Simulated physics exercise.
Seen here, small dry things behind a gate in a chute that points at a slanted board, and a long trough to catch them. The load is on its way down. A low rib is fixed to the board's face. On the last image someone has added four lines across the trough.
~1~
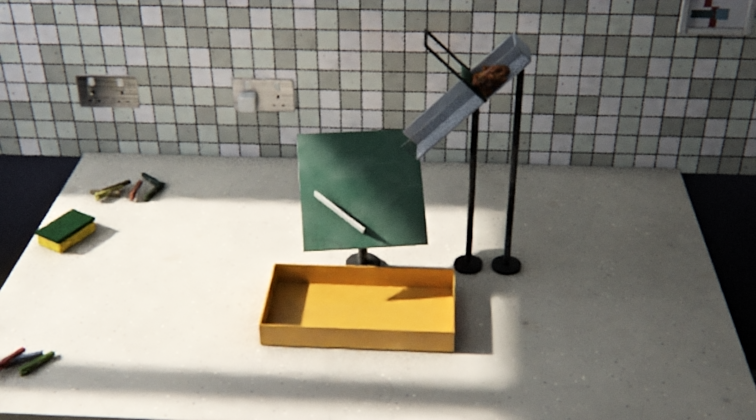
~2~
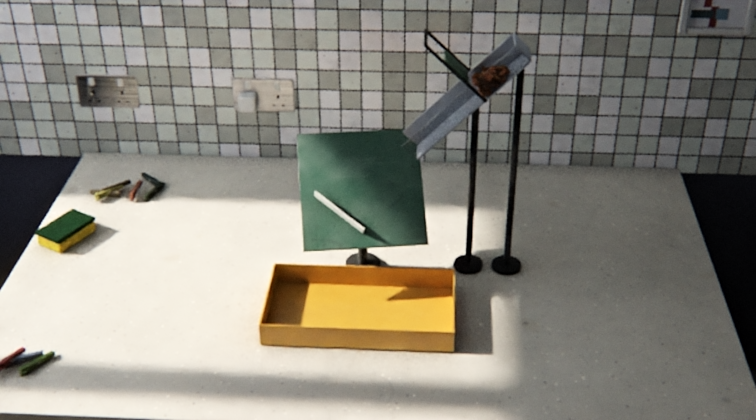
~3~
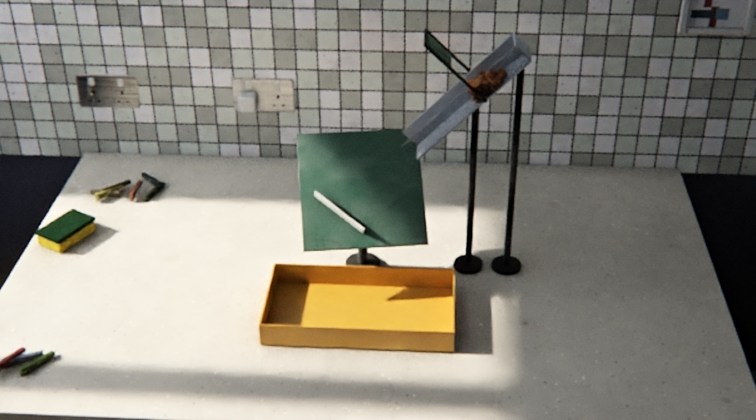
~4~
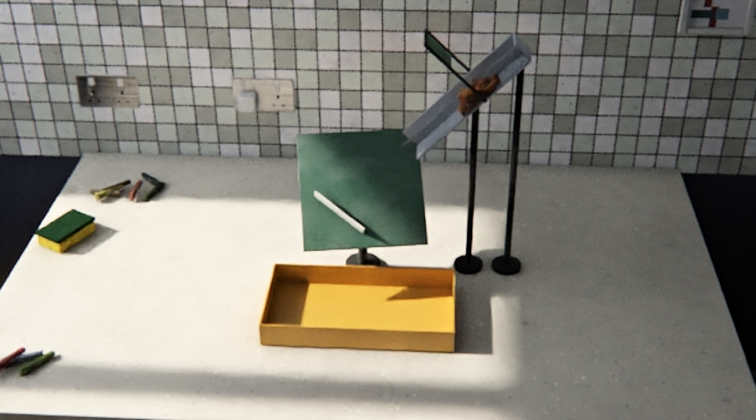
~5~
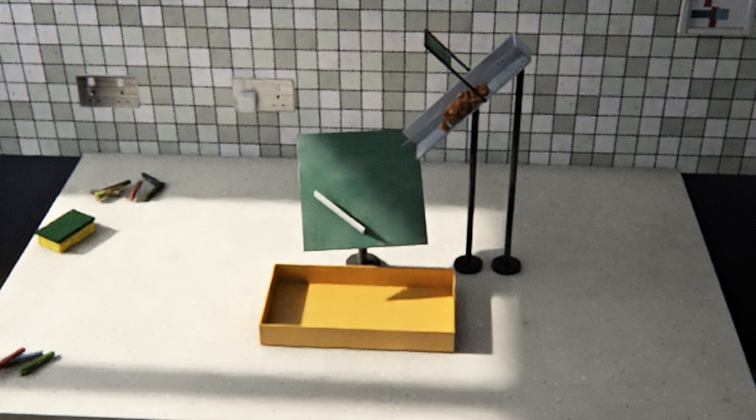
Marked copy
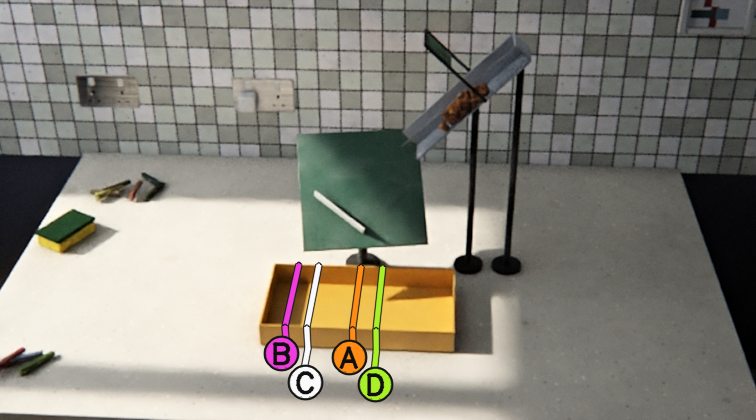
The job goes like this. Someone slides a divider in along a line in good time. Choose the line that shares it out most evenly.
Use line D.
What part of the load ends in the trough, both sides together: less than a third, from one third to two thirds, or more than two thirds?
More than two thirds.
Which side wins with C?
Right.
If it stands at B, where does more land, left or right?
The right side.
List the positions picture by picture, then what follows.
Load behind the gate near (491, 82), bits of cat kibble; lip of the chute near (417, 153), sloping fairly steeply, in the first picture.
Middle of the board near (362, 188), tilted fairly steeply; middle of its low edge near (366, 248); of its high edge near (357, 131), in the second picture.
Front corners of the trough near (259, 325) and (454, 332), empty; front of the load near (474, 98), in the third picture.
Middle of the load near (472, 92); its front near (460, 109), close to a quarter of the way to the lip; rib from (315, 191) to (364, 229), in the fourth picture.
Middle of the load near (463, 105); its front near (442, 128), close to two thirds of the way to the lip, in the fifth picture.
On the marked copy, line A crosses the front rim at (352, 328); line B crosses the front rim at (285, 326); line C crosses the front rim at (306, 326); line D crosses the front rim at (376, 329).
Choosing A, of what is caught, only a few on the left of the divider, all but a few on the right.
Choosing B, of what is caught, none at all on the left of the divider, the whole lot on the right.
Choosing C, of what is caught, only a few on the left of the divider, all but a few on the right.
Choosing D, of what is caught, close to half on the left of the divider, close to half on the right.
